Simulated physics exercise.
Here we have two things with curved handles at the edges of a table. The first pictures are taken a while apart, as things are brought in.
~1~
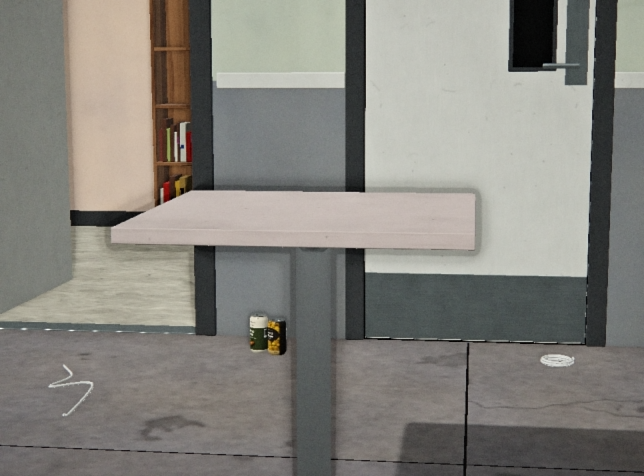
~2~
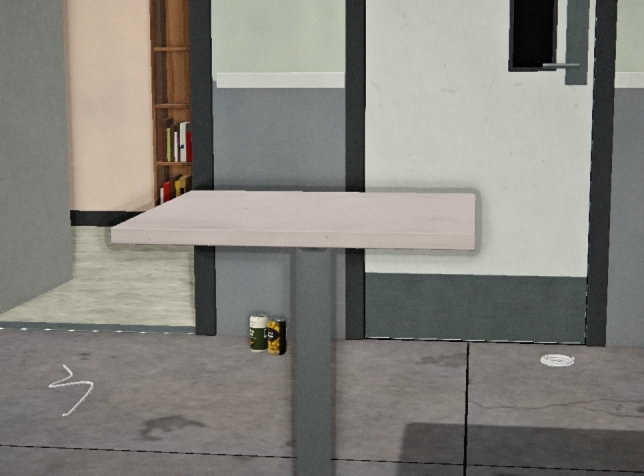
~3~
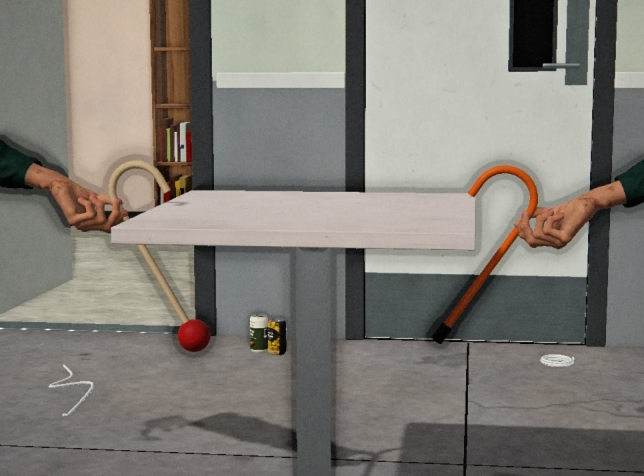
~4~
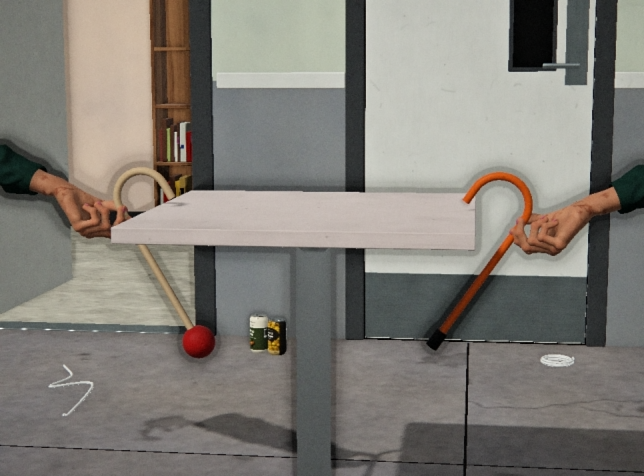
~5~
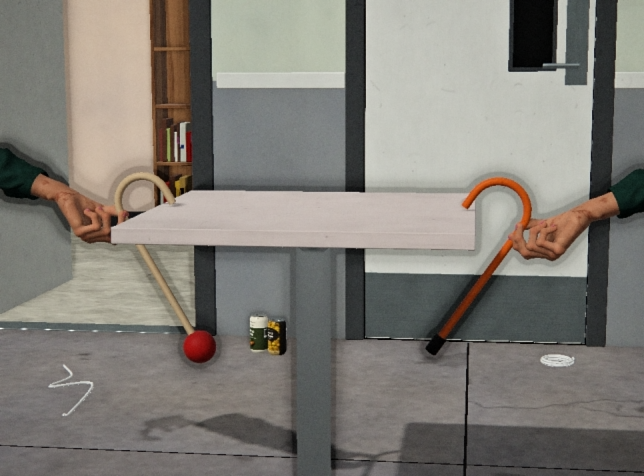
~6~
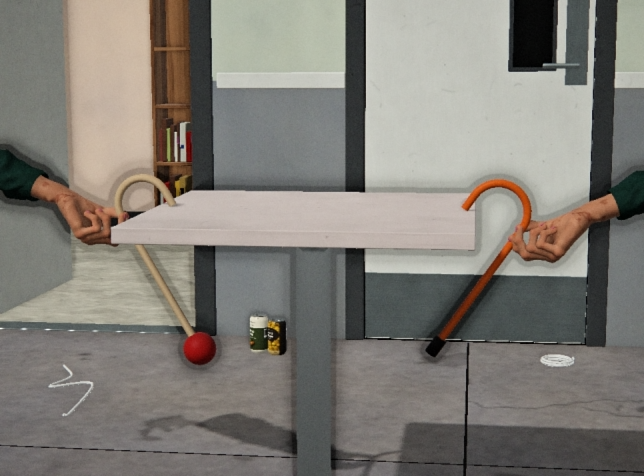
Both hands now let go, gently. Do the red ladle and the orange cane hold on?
The red ladle stays hooked on the edge and the orange cane stays hooked on the edge.
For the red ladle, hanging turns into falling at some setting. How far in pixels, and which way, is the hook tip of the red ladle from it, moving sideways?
Some 16 pixels, left.
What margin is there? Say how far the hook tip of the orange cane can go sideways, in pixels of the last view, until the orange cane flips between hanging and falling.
Some 12 pixels, right.
Then, 0.40 s past the last view, red ladle at rest near (172, 268); orange cane at rest near (464, 263).
Finally, the red ladle hangs from the table, near (174, 268); the orange cane hangs from the table, near (463, 263).
